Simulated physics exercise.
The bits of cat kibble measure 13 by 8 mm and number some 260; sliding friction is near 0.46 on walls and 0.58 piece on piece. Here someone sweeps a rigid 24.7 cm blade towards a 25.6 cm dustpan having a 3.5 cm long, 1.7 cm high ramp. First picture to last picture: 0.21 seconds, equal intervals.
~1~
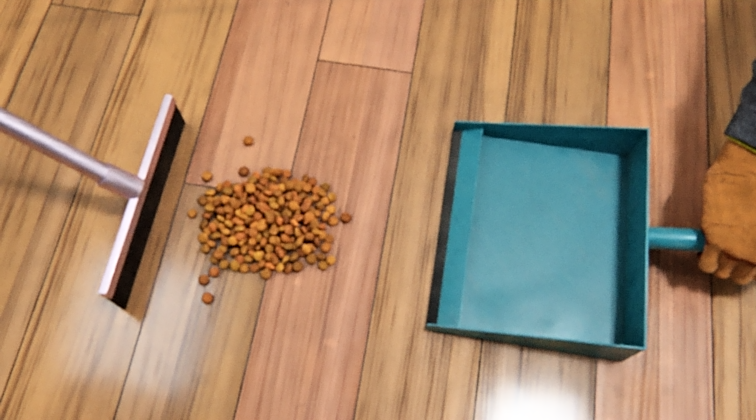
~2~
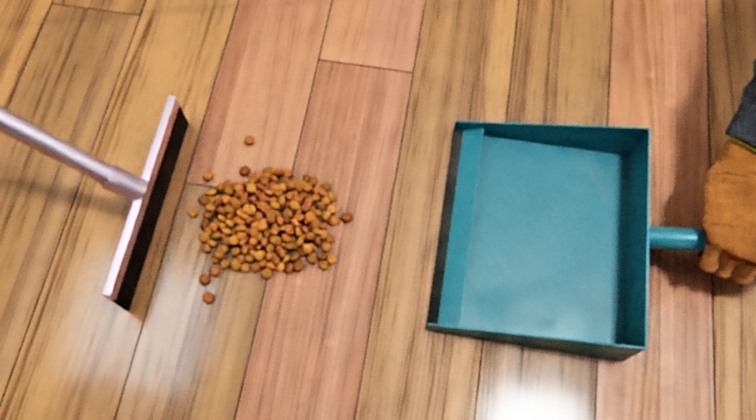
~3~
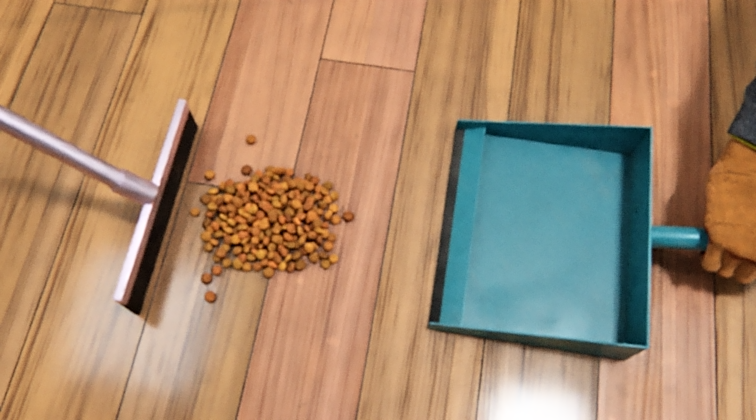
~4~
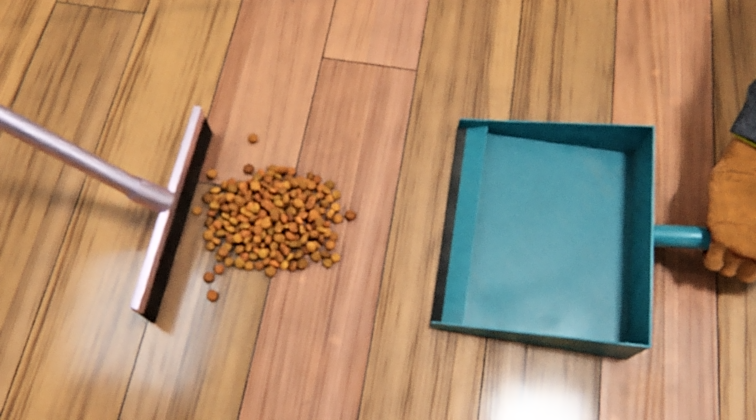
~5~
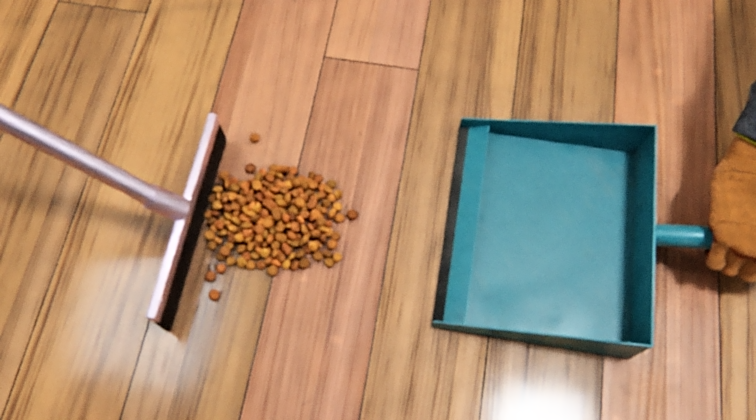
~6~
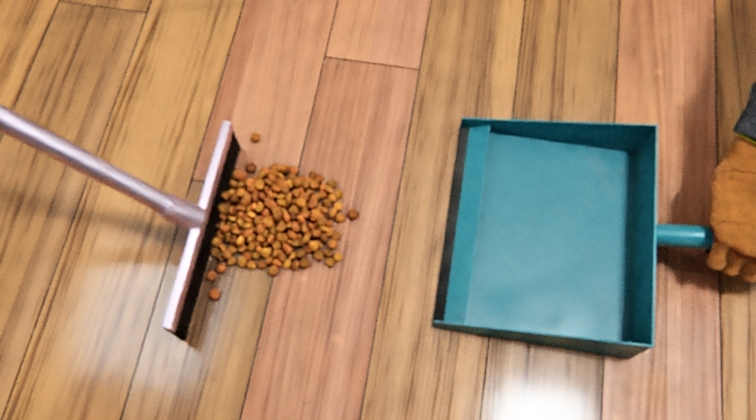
Squeegee-like blade sliding right across a wooden floor into a pile of brown kibble, a gloved hand holding a teal dustpan.
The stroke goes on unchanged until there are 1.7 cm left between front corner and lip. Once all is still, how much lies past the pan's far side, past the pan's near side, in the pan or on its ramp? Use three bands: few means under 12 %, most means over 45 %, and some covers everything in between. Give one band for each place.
Far side: Few, near side: Some, pan: Some.
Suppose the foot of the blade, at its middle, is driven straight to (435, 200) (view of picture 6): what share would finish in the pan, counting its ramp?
I'd expect around 55 per cent.
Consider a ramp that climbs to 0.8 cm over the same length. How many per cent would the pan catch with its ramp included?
In that case some 30 per cent.
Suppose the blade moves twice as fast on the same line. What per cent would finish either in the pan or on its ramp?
Then near 30 in a hundred.
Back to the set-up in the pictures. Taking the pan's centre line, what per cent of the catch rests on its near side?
Something like 100 in a hundred.
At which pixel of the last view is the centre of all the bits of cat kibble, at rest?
Estimated resting centre: Around (438, 282).
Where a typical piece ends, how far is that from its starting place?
About 22 cm.
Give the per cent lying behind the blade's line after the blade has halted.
I'd say close to 30 per cent.
Then, 0.27 s after the last picture, middle of the blade 15 cm from the lip; 0 % over the lip, far side 0 %, near side 5 %.
Then, 0.46 s after the last picture, middle of the blade 6 cm from the lip; 0 % over the lip, far side 0 %, near side 20 %.
Then, 0.76 s after the last picture, middle of the blade 2 cm from the lip; 25 % over the lip, far side 0 %, near side 30 %.
In the end, far side 0 %, near side 30 %, pan 25 %, in front of the lip or behind the blade 50 %.
